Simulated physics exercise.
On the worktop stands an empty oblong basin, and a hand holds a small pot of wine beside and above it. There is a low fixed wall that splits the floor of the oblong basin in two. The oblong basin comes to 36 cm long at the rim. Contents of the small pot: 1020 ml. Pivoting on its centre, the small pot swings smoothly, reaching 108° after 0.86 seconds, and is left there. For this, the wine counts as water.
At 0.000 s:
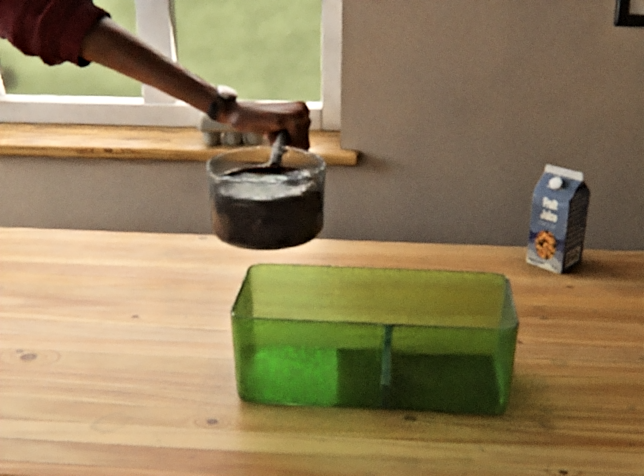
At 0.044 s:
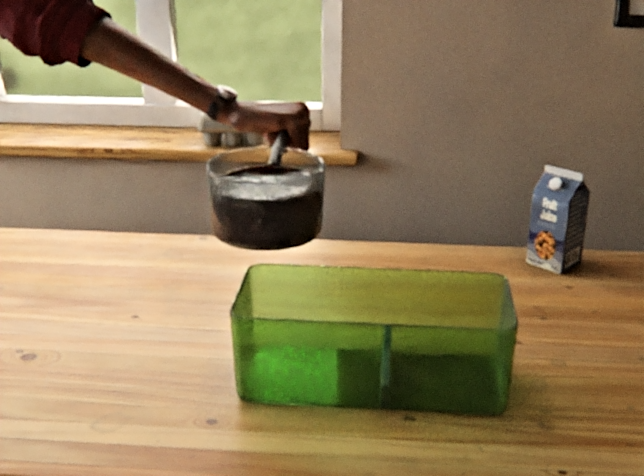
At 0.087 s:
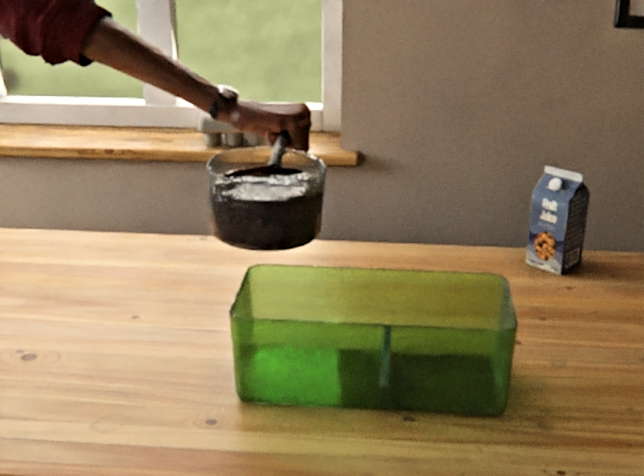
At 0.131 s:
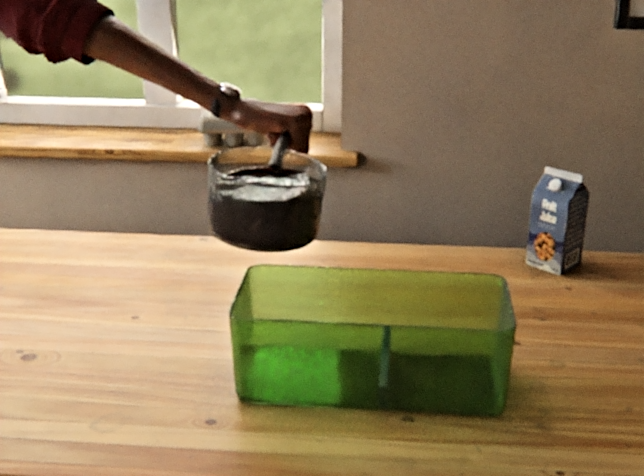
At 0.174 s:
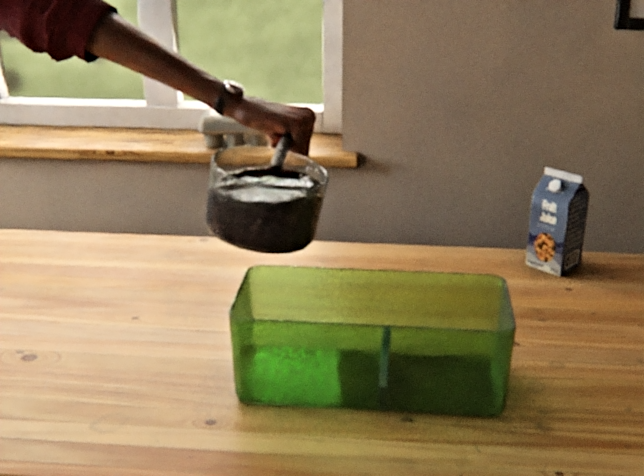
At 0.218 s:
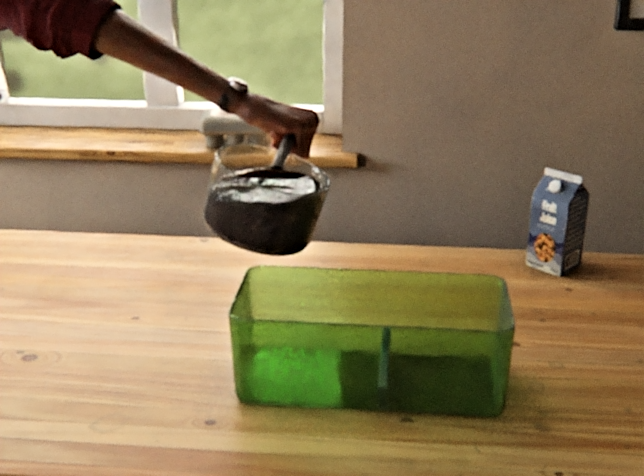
On a wooden worktop by a window stands an oblong green see-through basin, with a carton behind it to the right; above the basin, a hand holds a small pot of dark liquid and gradually tilts it to the right.
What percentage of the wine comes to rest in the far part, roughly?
29 %.
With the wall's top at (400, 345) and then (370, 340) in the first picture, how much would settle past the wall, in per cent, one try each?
Roughly 5 per cent, then 50 per cent.
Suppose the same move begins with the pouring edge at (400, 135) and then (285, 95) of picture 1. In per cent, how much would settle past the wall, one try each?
Result: 80 per cent, then 15 per cent.
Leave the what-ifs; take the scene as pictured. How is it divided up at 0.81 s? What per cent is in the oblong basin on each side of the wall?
Near 54 on the left, 24 on the right.
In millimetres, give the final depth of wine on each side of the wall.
Depths at rest: Left around 24 mm, right around 12 mm.
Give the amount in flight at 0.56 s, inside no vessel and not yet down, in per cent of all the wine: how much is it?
32 %.
After 0.56 s the tilt is 79° and 59 per cent is still to pour, 9 is left of the wall and 0 right of it.
After 0.81 s the tilt is 107° and 11 per cent is still to pour, 55 is left of the wall and 25 right of it.
After 1.07 s the tilt is 108° and 1 per cent is still to pour, 67 is left of the wall and 28 right of it.
After 1.36 s the tilt is 108° and 0 per cent is still to pour, 69 is left of the wall and 29 right of it.
In the end 69 per cent lies left of the wall, 29 right of it and 3 outside.
